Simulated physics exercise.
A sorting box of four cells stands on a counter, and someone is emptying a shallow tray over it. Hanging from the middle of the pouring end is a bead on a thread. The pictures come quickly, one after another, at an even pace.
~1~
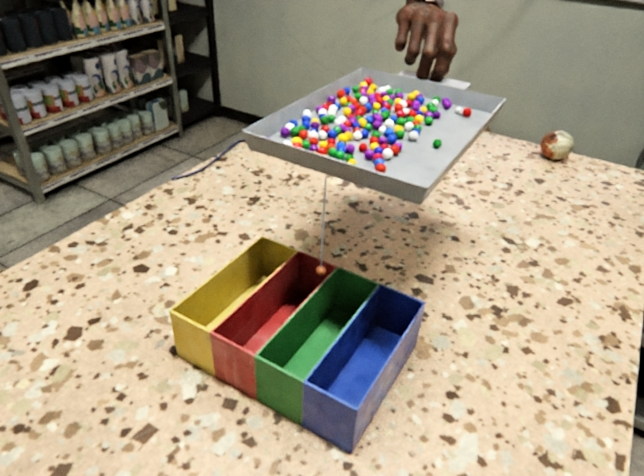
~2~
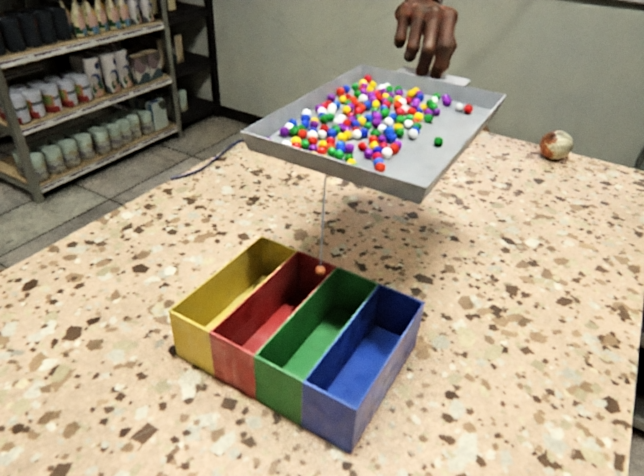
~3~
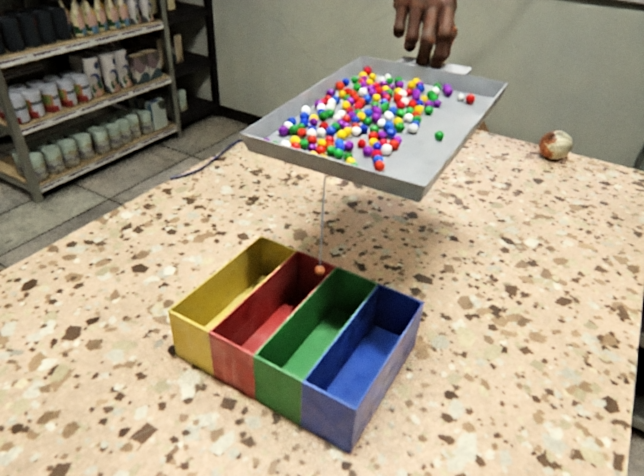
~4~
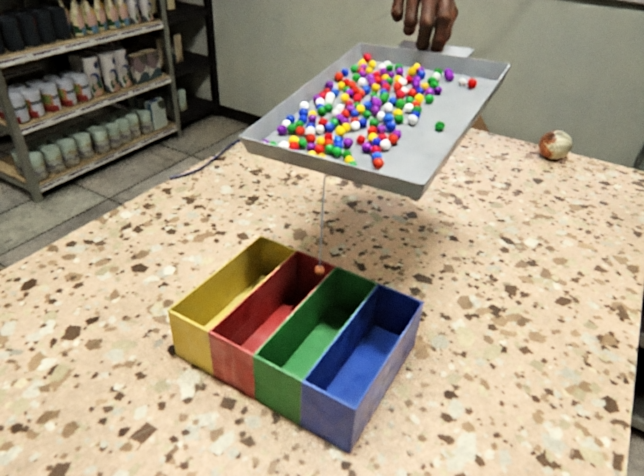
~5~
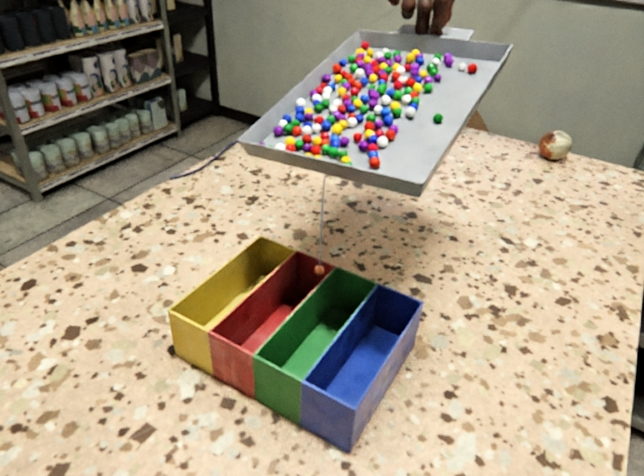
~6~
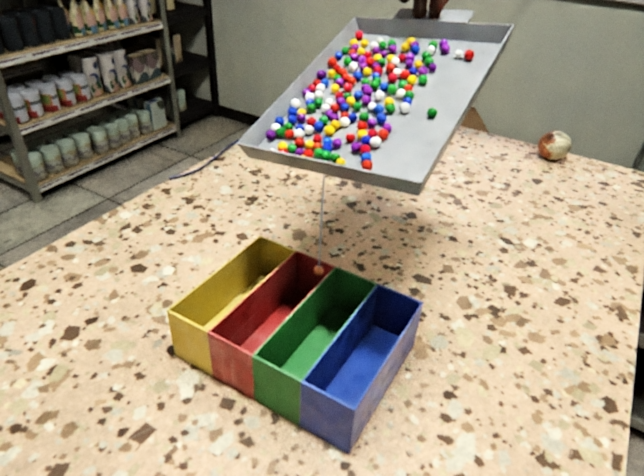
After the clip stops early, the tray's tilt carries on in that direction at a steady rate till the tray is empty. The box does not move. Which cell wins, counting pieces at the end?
The yellow cell wins.
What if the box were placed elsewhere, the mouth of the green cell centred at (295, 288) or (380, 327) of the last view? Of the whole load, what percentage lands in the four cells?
First placement near 100 percent, second near 10 percent.
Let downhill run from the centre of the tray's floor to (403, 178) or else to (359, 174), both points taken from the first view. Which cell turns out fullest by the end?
The blue one; the blue cell.
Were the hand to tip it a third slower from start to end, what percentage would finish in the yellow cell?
That works out at roughly 60 per cent.
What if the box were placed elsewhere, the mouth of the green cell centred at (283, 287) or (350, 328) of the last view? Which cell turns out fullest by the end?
In turn: The cell in red; that yellow cell.
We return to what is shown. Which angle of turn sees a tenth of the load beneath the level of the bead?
Angle: Approx. 70 degrees.
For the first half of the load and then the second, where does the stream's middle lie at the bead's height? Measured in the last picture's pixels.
Early half (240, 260), late half (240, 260).
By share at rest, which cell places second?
Second place goes to the cell in red.
Soon after the last picture, tray tipped steeply; most on the tray; a stray few in the yellow cell; a stray few in the green cell; about a quarter falling or outside the box.
A little later, tray tipped past a quarter turn; a stray few on the tray; about half in the yellow cell; a small part in the red cell; a stray few in the green cell; about a third falling or outside the box.
Later still, tray tipped past a quarter turn; about half in the yellow cell; a small part in the red cell; a stray few in the green cell; about a quarter falling or outside the box.
By the end, tray tipped past a quarter turn; about half in the yellow cell; a small part in the red cell; a stray few in the green cell; none in the blue cell; about a quarter outside the box.
